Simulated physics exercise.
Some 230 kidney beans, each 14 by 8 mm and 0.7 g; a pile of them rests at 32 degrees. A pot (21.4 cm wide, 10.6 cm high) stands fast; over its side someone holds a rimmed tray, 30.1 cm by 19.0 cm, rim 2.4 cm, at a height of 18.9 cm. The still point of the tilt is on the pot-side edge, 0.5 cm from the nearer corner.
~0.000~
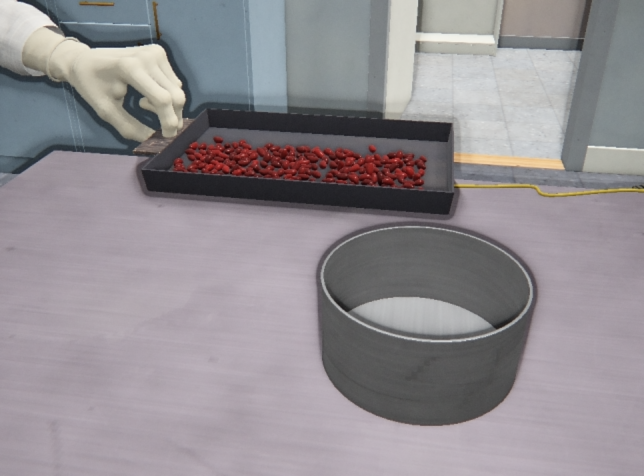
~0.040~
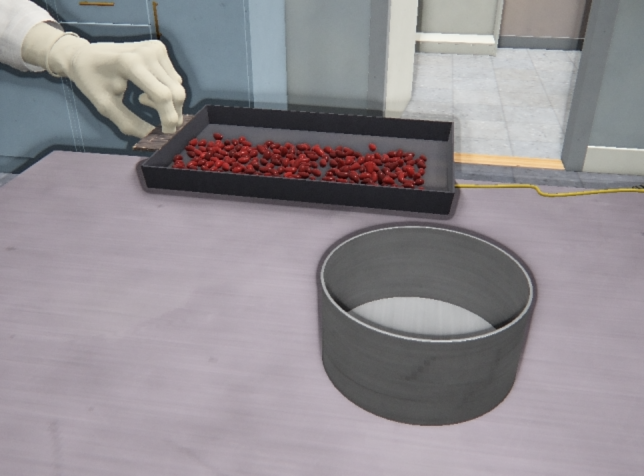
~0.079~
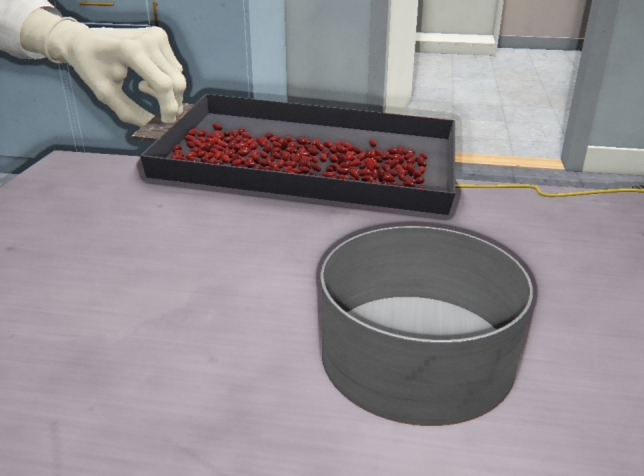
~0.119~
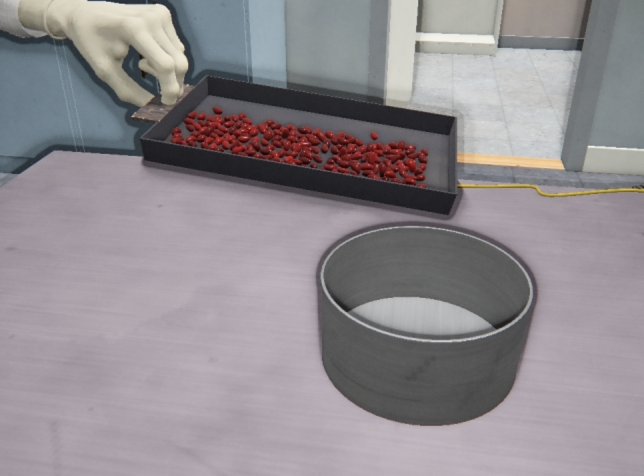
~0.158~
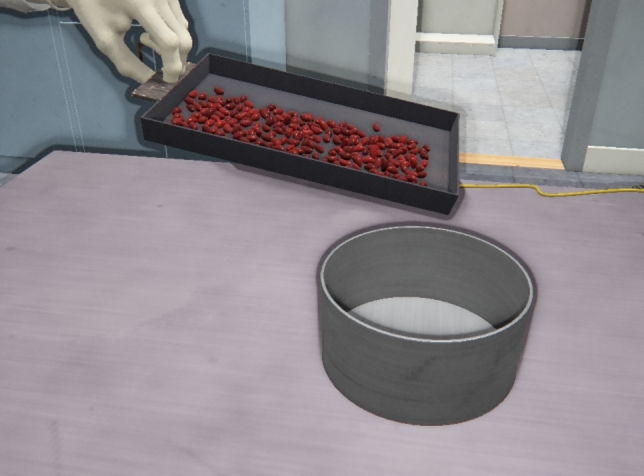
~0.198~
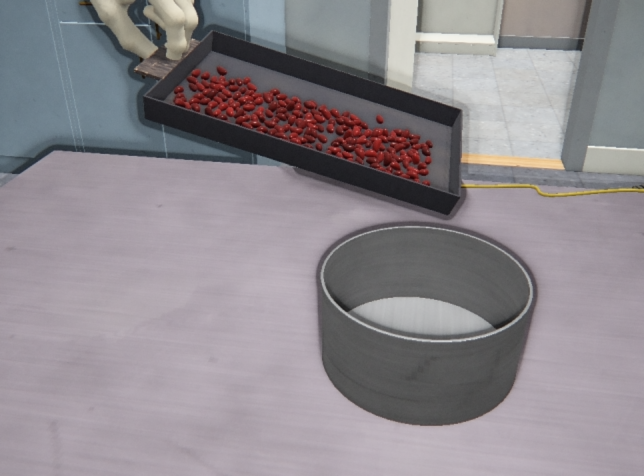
In a room with blue-grey walls and an open doorway at the back, a still camera looks slightly down on a pale mauve tabletop. A black rimmed tray scattered with small red beans sits behind an empty, round dark grey pot, and a pale gloved hand grips its left end. The hand raises that end, slowly then faster, tilting the tray down toward the right.
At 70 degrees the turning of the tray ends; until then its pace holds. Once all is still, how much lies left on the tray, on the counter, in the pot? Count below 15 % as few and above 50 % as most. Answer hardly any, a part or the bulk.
Left on the tray: A part; on the counter: A part; in the pot: A part.
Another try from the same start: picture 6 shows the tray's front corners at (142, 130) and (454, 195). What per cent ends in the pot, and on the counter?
Pot 60, counter 5.
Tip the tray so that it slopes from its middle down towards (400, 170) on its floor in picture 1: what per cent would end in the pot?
About 20 per cent.
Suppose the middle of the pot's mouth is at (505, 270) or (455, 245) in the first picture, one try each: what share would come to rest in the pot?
About 65 and 20 per cent.
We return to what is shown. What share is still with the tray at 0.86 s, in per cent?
Some 40 per cent of the load.
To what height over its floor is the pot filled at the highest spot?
Some 1.0 cm.
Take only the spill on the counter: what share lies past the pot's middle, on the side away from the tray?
Roughly 100 per cent.
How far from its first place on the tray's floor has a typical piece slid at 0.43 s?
Roughly 3 cm.
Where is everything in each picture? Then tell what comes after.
Tray tilt 0 degrees, front corners at (145, 168) and (451, 191); middle of the pieces at (296, 167); pot at (425, 276), in the first frame.
Tray tilt 1 degrees, front corners at (145, 165) and (451, 191); middle of the pieces at (296, 165), in the second frame.
Tray tilt 3 degrees, front corners at (144, 155) and (452, 191), lowest corner right front; middle of the pieces at (297, 159), in the third frame.
Tray tilt 7 degrees, front corners at (144, 137) and (453, 192), lowest corner right front; middle of the pieces at (298, 149), in the fourth frame.
Tray tilt 12 degrees, front corners at (145, 117) and (455, 193), lowest corner right front; middle of the pieces at (300, 137), in the fifth frame.
Tray tilt 16 degrees, front corners at (148, 96) and (457, 194), lowest corner right front; middle of the pieces at (303, 125); pot at (425, 276). The tray's pace is about 120 degrees a second, in the sixth frame.
After 0.43 s, tilt 44 degrees; the tray holds 100 %, the pot 0 %.
After 0.58 s, tilt 62 degrees; the tray holds 100 %, the pot 0 %.
After 0.86 s, tilt 70 degrees; the tray holds 40 %, the pot 15 %.
In the end, at 2.3 s, tray 30 %, counter 40 %, pot 30 %.
